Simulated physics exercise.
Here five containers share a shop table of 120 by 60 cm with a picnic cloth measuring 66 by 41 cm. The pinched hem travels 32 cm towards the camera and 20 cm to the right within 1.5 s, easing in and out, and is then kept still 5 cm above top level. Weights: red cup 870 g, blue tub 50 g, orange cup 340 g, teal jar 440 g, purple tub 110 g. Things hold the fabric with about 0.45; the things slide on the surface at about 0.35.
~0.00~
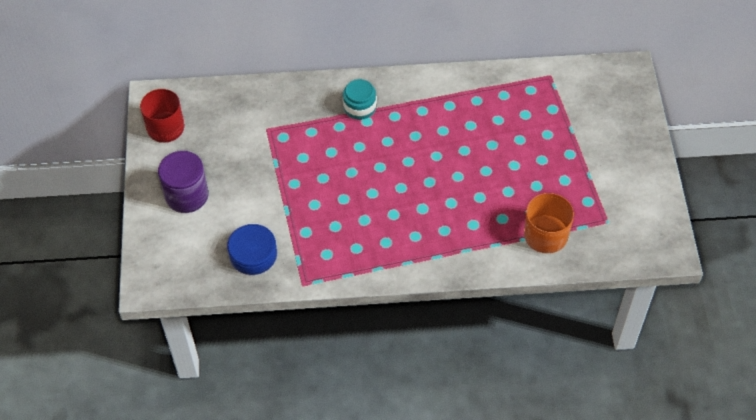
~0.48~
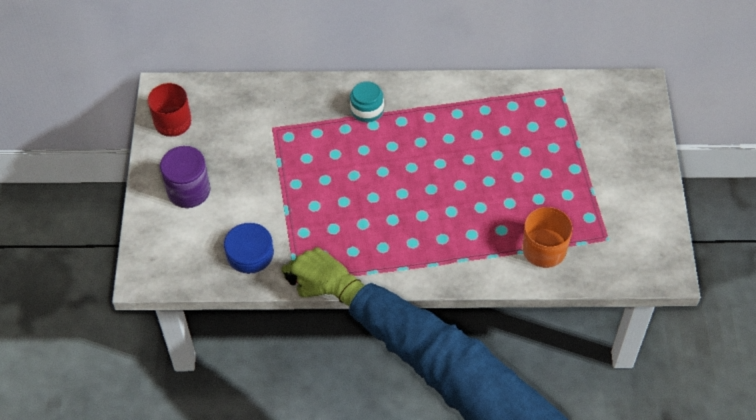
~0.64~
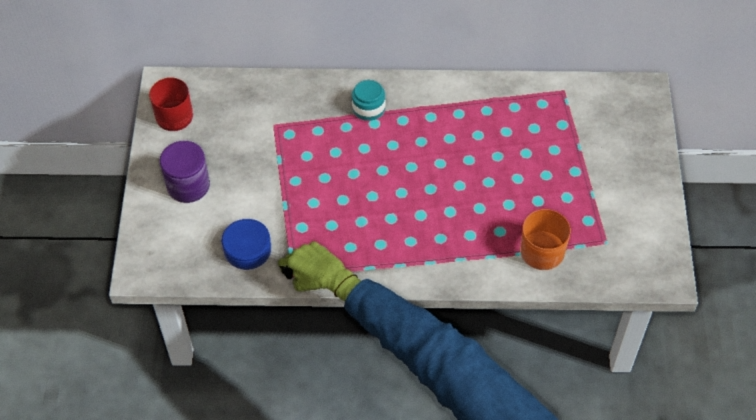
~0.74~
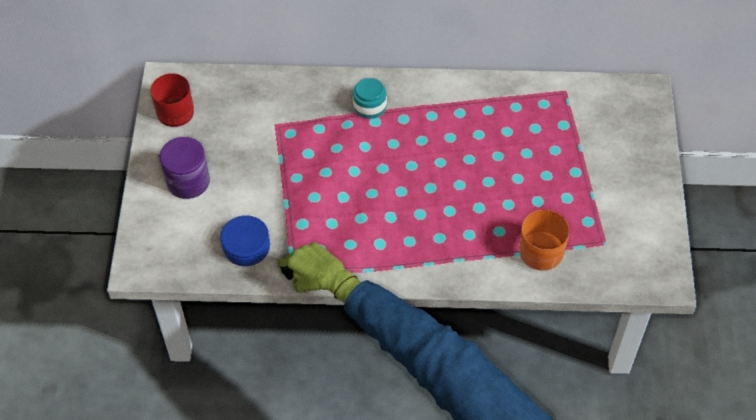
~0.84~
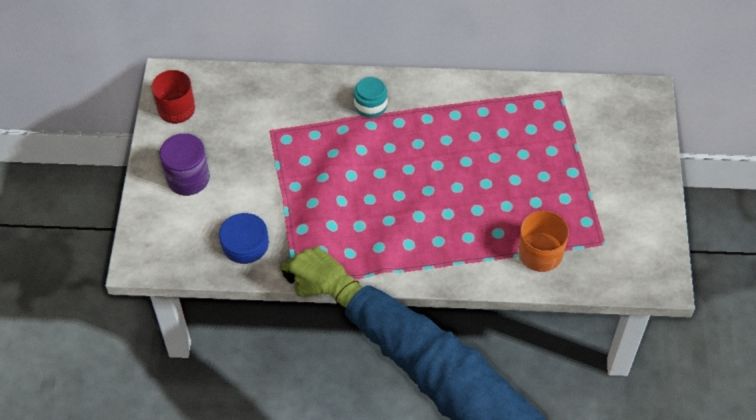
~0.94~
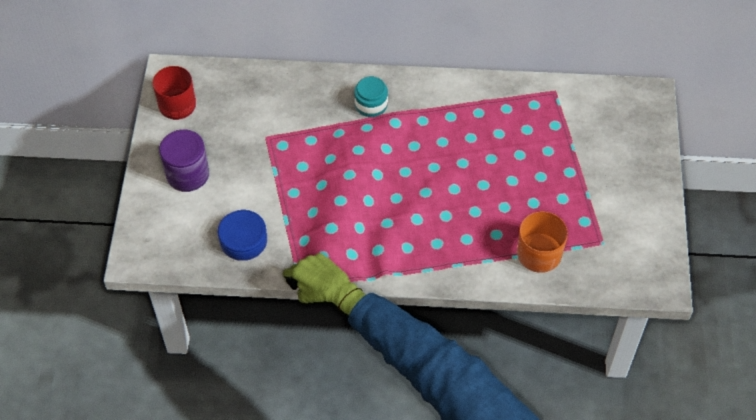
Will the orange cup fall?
The orange cup remains up there.
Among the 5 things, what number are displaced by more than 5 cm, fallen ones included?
I count 0.
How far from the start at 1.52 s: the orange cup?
About: Orange cup 2 cm.
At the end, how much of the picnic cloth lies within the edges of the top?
About 60 per cent.
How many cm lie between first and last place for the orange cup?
Orange cup 2 cm.
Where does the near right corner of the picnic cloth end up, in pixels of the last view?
Near (581, 213).
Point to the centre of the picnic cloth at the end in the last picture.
Near (410, 269).
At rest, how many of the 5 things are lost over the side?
I count 0.
By 1.2 s, 95 % of the picnic cloth is still over the top; nothing else has moved.
By 1.5 s, 85 % of the picnic cloth is still over the top; orange cup 1 cm off its start.
By 1.8 s, 70 % of the picnic cloth is still over the top; orange cup 2 cm off its start at (551, 231), blue tub 1 cm off its start at (239, 233).
By 2.1 s, 60 % of the picnic cloth is still over the top; orange cup 1 cm off its start, blue tub 1 cm off its start.
By 3.7 s, 60 % of the picnic cloth is still over the top; orange cup 1 cm off its start at (548, 235), blue tub 1 cm off its start at (239, 233).
